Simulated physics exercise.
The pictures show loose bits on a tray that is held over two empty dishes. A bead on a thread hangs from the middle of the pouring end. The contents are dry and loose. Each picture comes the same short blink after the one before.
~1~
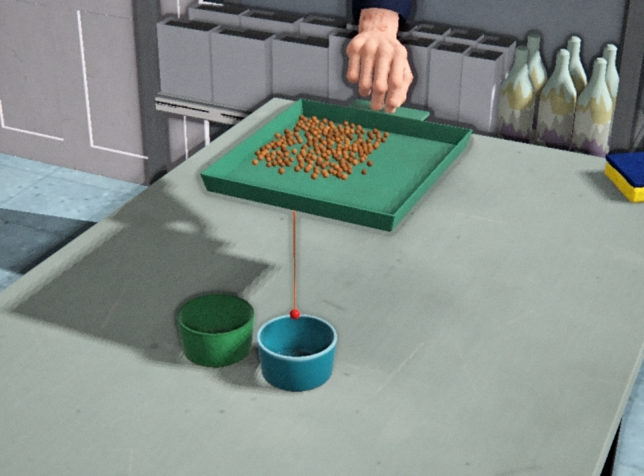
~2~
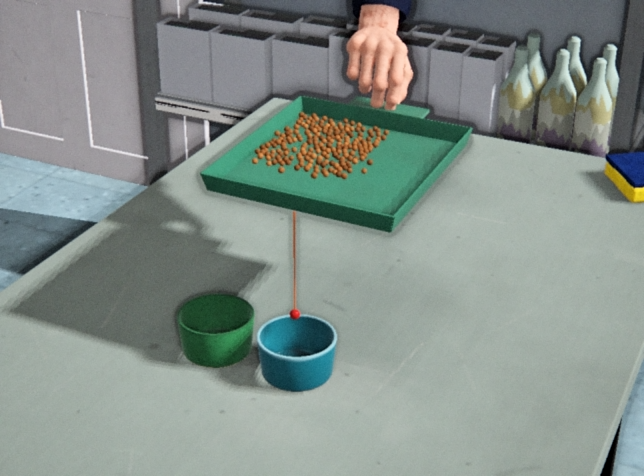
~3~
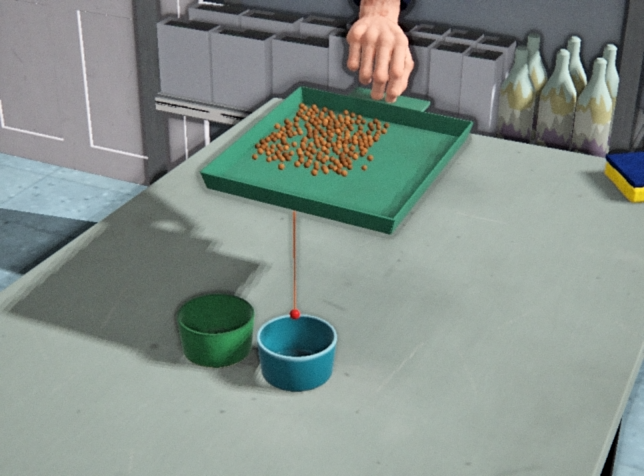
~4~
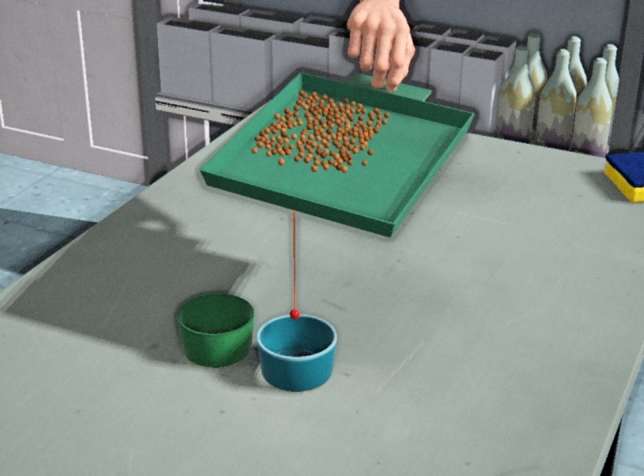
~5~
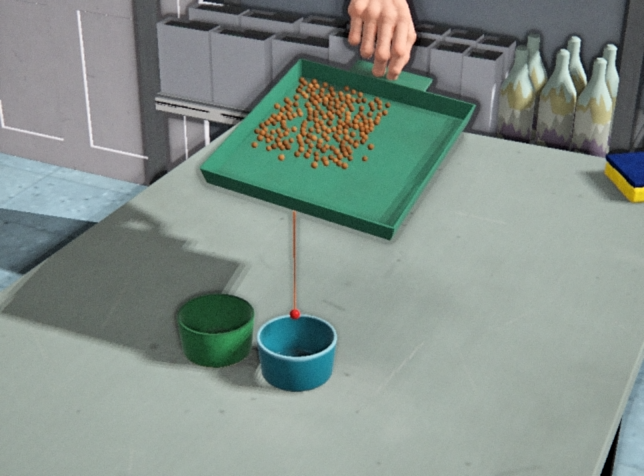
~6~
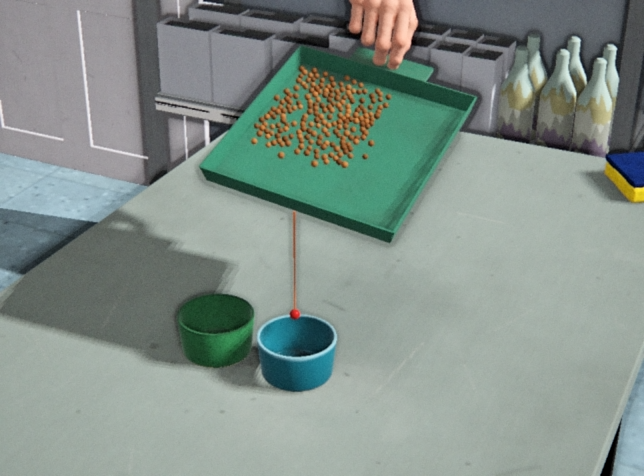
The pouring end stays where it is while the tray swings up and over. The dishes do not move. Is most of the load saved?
Together they catch under half.
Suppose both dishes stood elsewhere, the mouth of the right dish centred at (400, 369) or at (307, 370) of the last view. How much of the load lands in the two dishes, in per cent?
The first gives 50 %, the second 0 %.
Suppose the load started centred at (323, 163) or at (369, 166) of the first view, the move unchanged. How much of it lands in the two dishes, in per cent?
The first gives 0 %, the second 0 %.
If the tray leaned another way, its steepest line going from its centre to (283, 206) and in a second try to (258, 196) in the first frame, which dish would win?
At the first place the left-hand dish, at the second the dish on the left.
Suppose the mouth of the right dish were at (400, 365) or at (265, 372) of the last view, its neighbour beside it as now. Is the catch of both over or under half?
First more than half, then not half.
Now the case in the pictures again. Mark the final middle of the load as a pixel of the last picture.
Around (393, 402).
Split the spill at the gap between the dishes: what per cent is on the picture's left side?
Some 0 per cent.
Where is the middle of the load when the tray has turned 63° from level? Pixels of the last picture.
At about (360, 235).
Just after the last frame, tray tipped steeply; the larger part on the tray; about a tenth outside both; about a tenth in the air.
A moment on, tray tipped past a quarter turn; roughly a quarter on the tray; just a few in the right dish; roughly half outside both; roughly a quarter in the air.
Further on, tray tipped past a quarter turn; just a few in the right dish; almost all outside both.
When it is over, tray tipped past a quarter turn; just a few in the right dish; not one in the left dish; almost all outside both.
